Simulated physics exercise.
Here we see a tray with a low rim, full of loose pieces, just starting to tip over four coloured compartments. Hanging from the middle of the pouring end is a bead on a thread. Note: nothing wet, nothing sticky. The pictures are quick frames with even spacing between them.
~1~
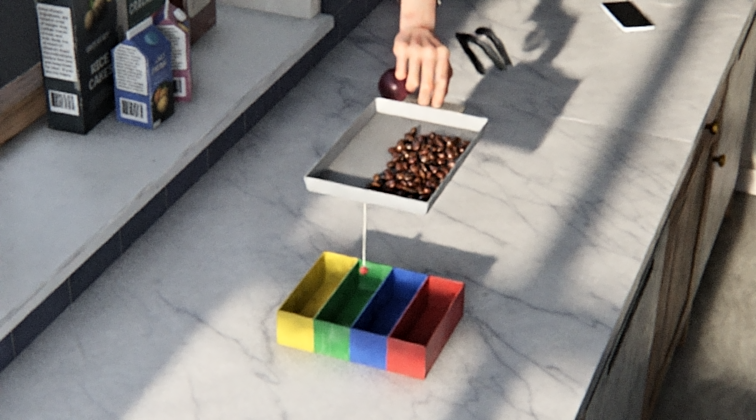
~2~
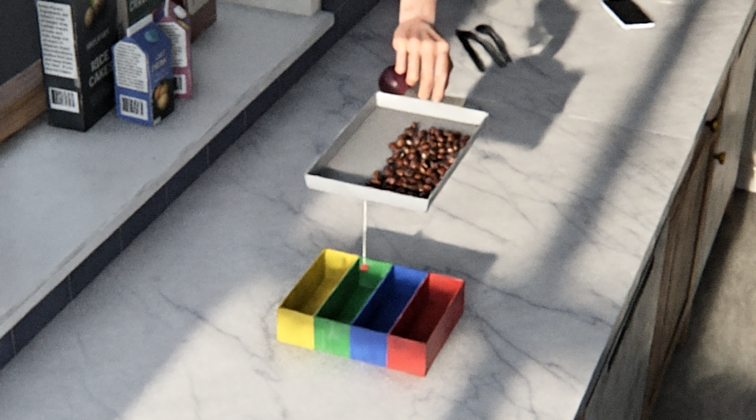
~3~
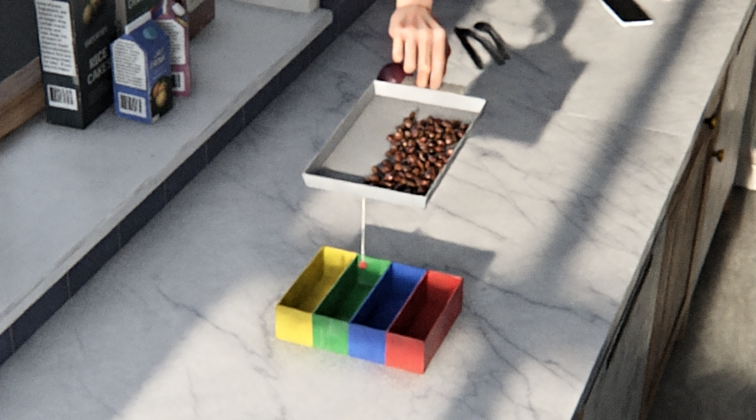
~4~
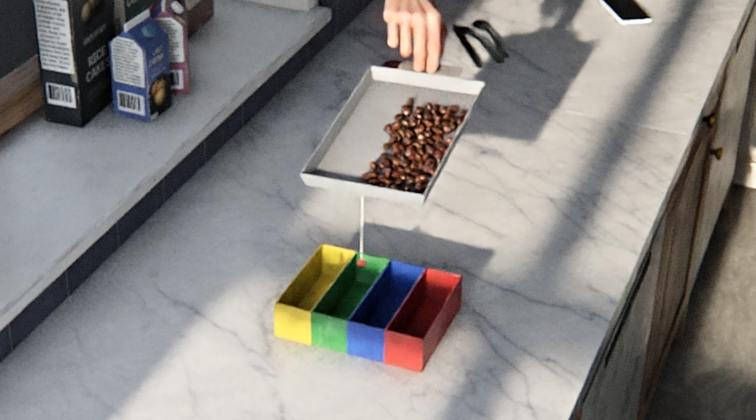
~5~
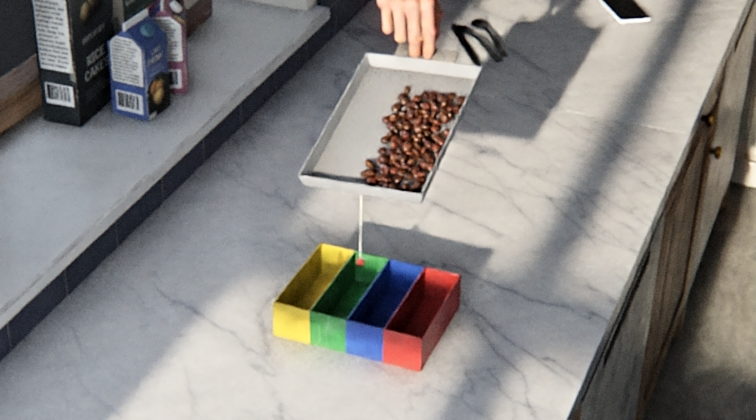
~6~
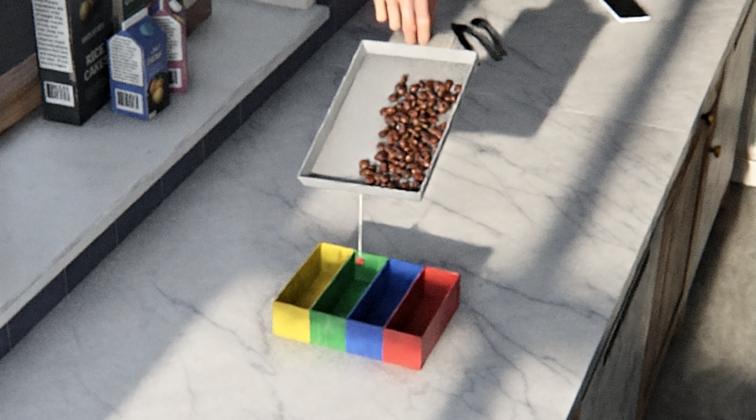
At the start, a hand holds a shallow white tray of glossy brown pieces nearly level above a box with yellow, green, blue and red compartments. The hand then raises the tray's far end, steepening its slope, while the front edge dips slightly to the left and the pieces stay bunched on the right.
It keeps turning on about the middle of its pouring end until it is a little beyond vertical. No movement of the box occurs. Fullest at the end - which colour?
Yellow cell.
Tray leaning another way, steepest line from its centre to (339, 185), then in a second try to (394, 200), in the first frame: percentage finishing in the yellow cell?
First case about 50 percent; second case about 0 percent.
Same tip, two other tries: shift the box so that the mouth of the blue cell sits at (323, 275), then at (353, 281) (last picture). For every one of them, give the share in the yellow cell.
0 %, then 20 %.
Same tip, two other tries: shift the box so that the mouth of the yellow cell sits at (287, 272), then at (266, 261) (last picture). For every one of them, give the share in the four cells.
Estimate: 100 % first, 100 % second.
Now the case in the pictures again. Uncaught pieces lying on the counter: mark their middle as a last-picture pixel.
Middle in the last view: Roughly (249, 302).
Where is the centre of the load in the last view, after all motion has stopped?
(313, 312).
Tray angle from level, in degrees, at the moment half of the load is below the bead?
Around 105° of tilt.
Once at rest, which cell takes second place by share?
Runner-up - the green one.
Shortly afterwards, tray tipped steeply; all but a few on the tray; only a few falling or outside the box.
Next, tray tipped past a quarter turn; near a third on the tray; near a quarter in the yellow cell; a little in the green cell; only a few in the blue cell; near a quarter falling or outside the box.
Some moments later, tray tipped past a quarter turn; near half in the yellow cell; near a quarter in the green cell; a little in the blue cell; near a quarter falling or outside the box.
In the end, tray tipped past a quarter turn; near half in the yellow cell; near a quarter in the green cell; a little in the blue cell; none at all in the red cell; near a quarter outside the box.
